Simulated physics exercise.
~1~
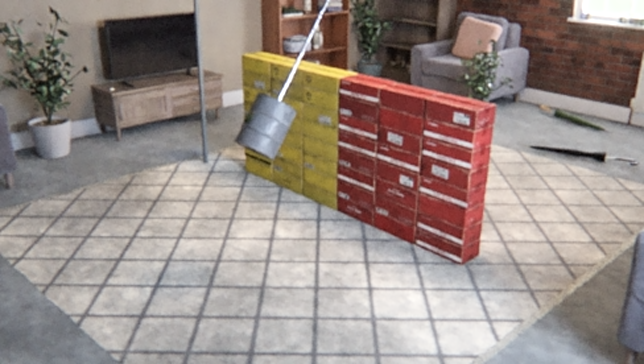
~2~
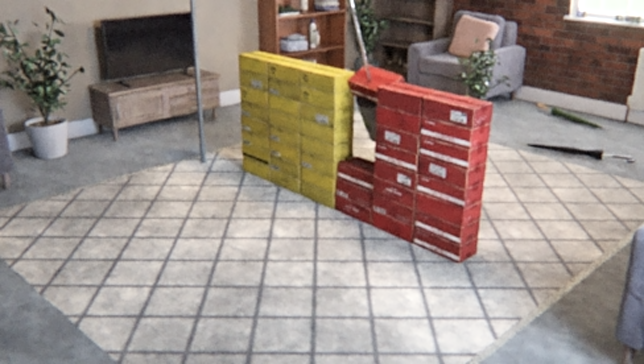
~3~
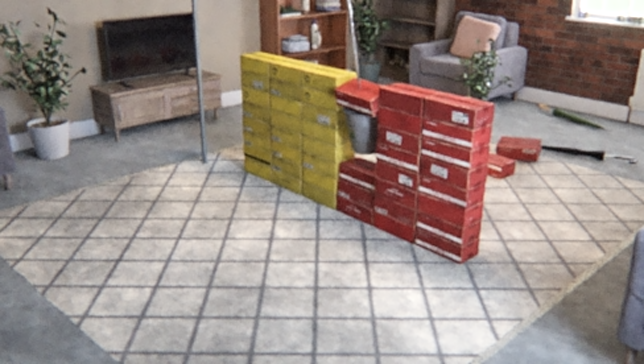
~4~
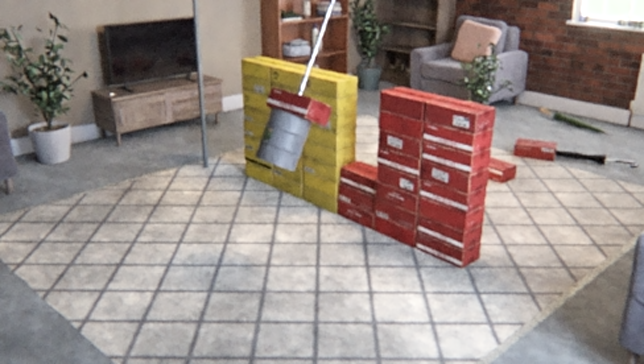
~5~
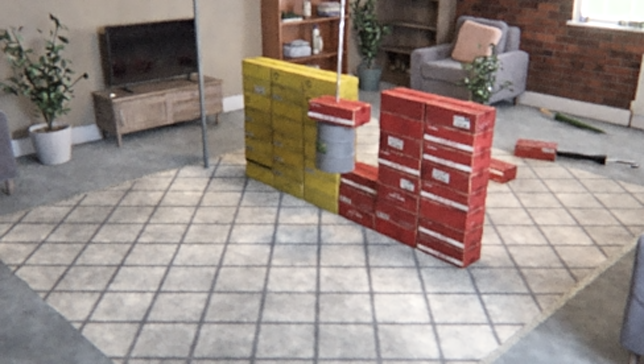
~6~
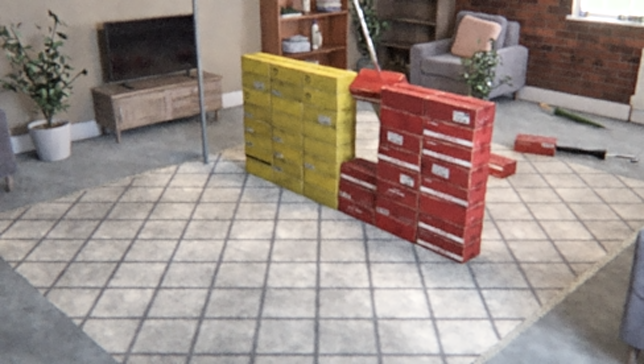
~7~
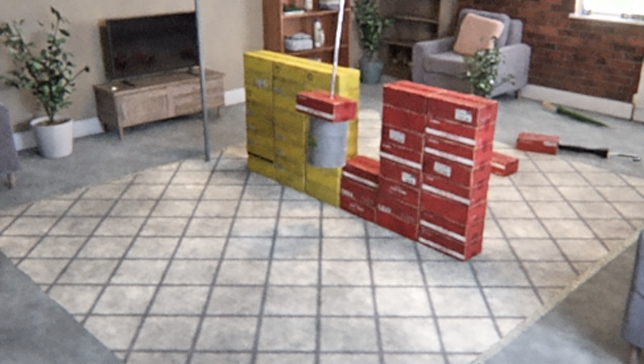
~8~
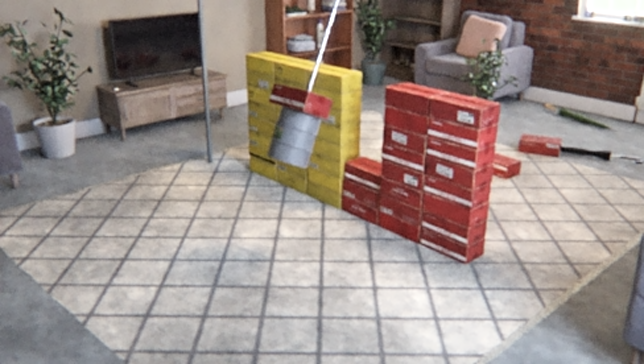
A grey metal drum on a line swings in front of a wall of stacked shoe boxes, yellow on the left and red on the right, in a living room seen from slightly above. It swings right and punches into the red boxes beside the yellow part, knocking a few out behind, where they come to rest on the floor at the right. The drum swings back through the gap with a red box riding on top of it. It keeps swinging in and out, still carrying the box. At the end, the yellow boxes and the remaining red stacks stand, with the drum hanging at a slant before the yellow part.
